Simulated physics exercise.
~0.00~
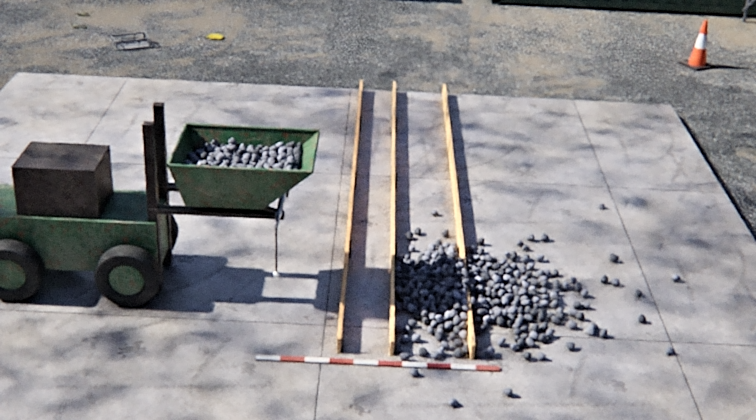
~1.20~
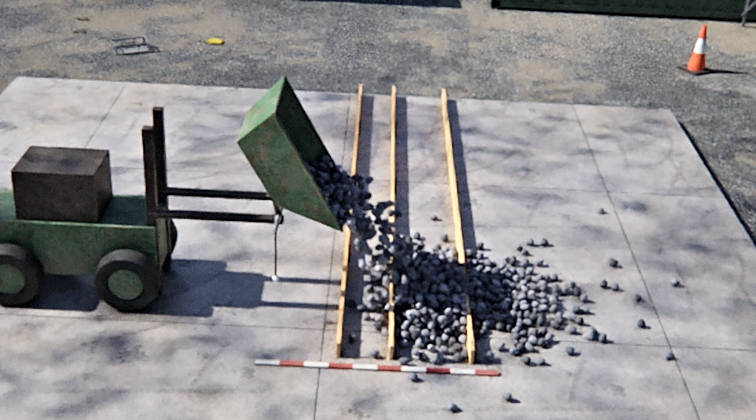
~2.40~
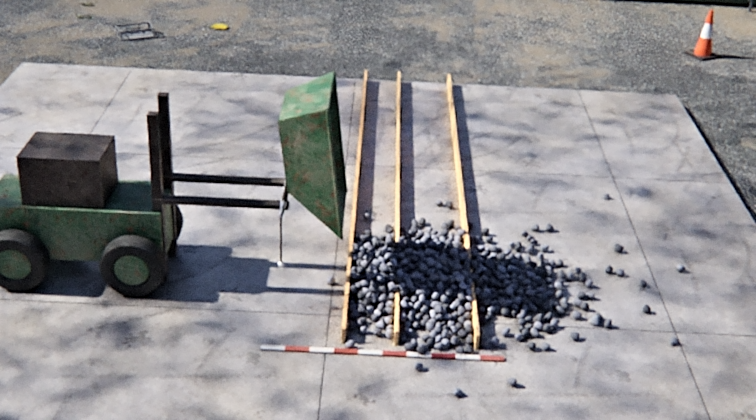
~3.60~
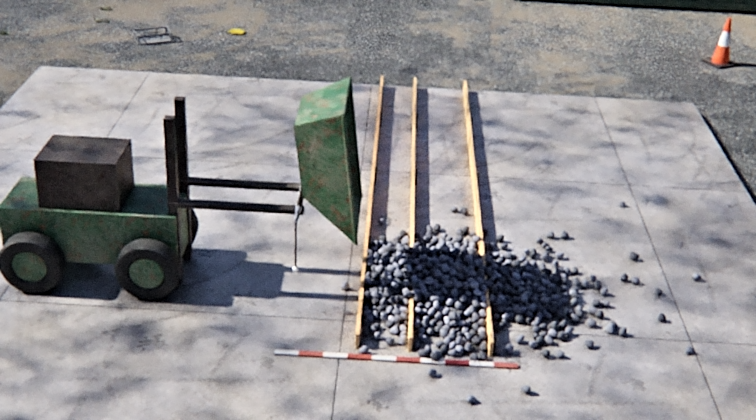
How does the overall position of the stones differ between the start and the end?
At the start the stones are split between the raised skip on the left and a heap on the floor, while at the end they lie together in one larger heap across the boards, so as a whole they sit further right and lower in view.
